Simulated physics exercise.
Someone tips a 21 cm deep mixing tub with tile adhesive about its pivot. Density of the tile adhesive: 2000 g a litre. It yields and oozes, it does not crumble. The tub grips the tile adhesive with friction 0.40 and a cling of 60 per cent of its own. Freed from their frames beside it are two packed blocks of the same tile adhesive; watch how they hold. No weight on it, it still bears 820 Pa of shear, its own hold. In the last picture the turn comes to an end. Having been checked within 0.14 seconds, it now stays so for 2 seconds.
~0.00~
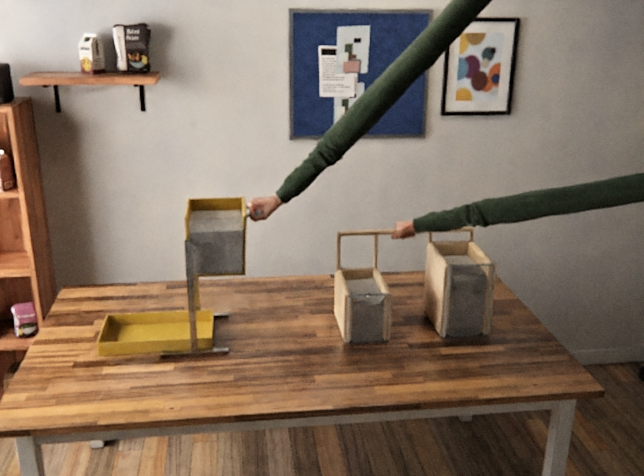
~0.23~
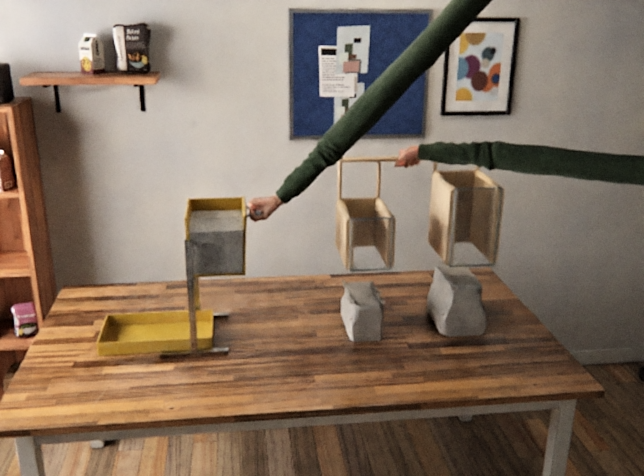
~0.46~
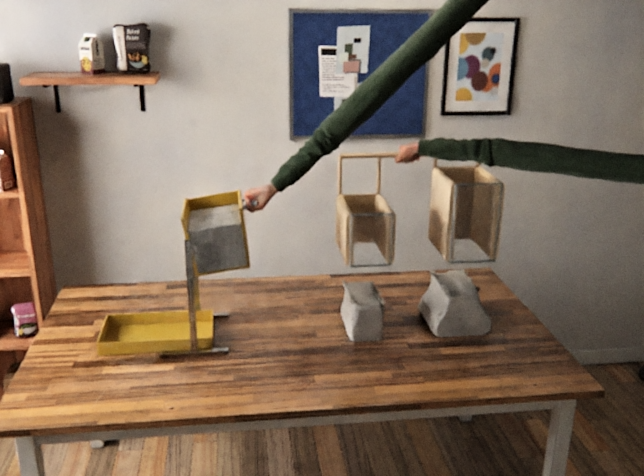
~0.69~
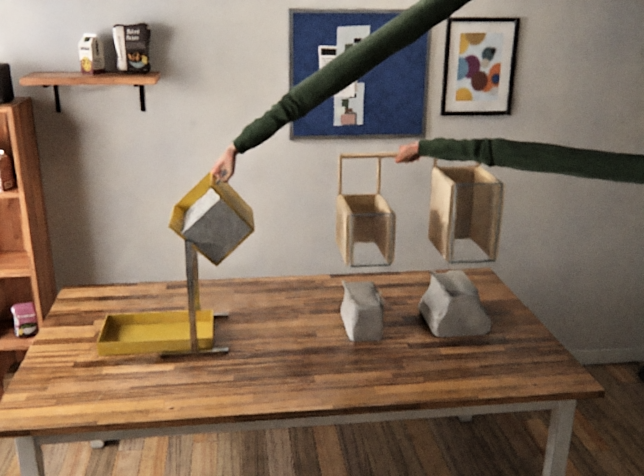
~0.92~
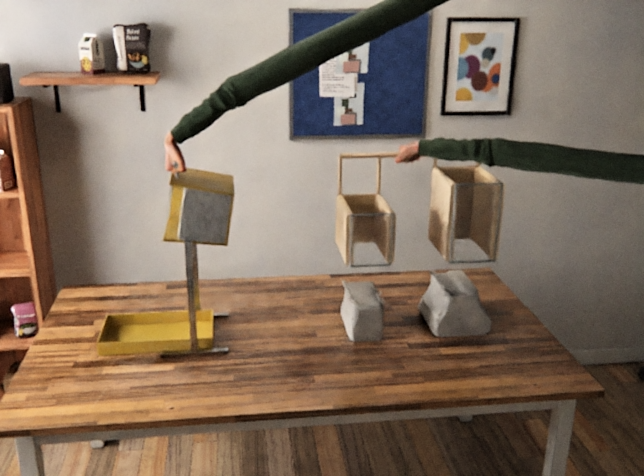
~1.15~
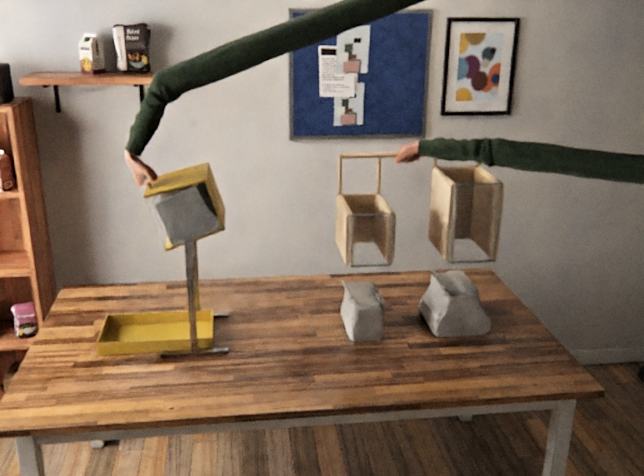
The clip shows a hand lifting wooden casings off two grey blocks, the larger right one sagging while the smaller keeps its height; another hand then swings a raised yellow tub of grey material leftward, well past sideways.
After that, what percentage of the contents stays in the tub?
37 %.
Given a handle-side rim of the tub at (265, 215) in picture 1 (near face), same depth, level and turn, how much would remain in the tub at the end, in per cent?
The tub would keep roughly 30 percent.
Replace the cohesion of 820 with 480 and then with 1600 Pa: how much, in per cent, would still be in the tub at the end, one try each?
Result: 35 % for the first case, 100 % for the second.
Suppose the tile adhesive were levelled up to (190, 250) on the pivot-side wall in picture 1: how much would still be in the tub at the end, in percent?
It would be close to 50 percent.
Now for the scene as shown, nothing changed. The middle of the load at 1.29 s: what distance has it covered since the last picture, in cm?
It has moved around 5 centimetres.
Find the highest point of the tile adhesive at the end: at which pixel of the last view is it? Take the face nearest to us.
At about (189, 218).
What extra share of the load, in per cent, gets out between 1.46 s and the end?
About 6 percent.
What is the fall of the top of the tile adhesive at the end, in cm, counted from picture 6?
11 cm or so.
After 1.29 s, the tub is at 107 degrees and holds 83 %.
After 1.46 s, the tub is at 107 degrees and holds 43 %.
After 1.63 s, the tub is at 107 degrees and holds 37 %.
After 1.80 s, the tub is at 107 degrees and holds 37 %.
After 3.15 s, the tub is at 107 degrees and holds 37 %.
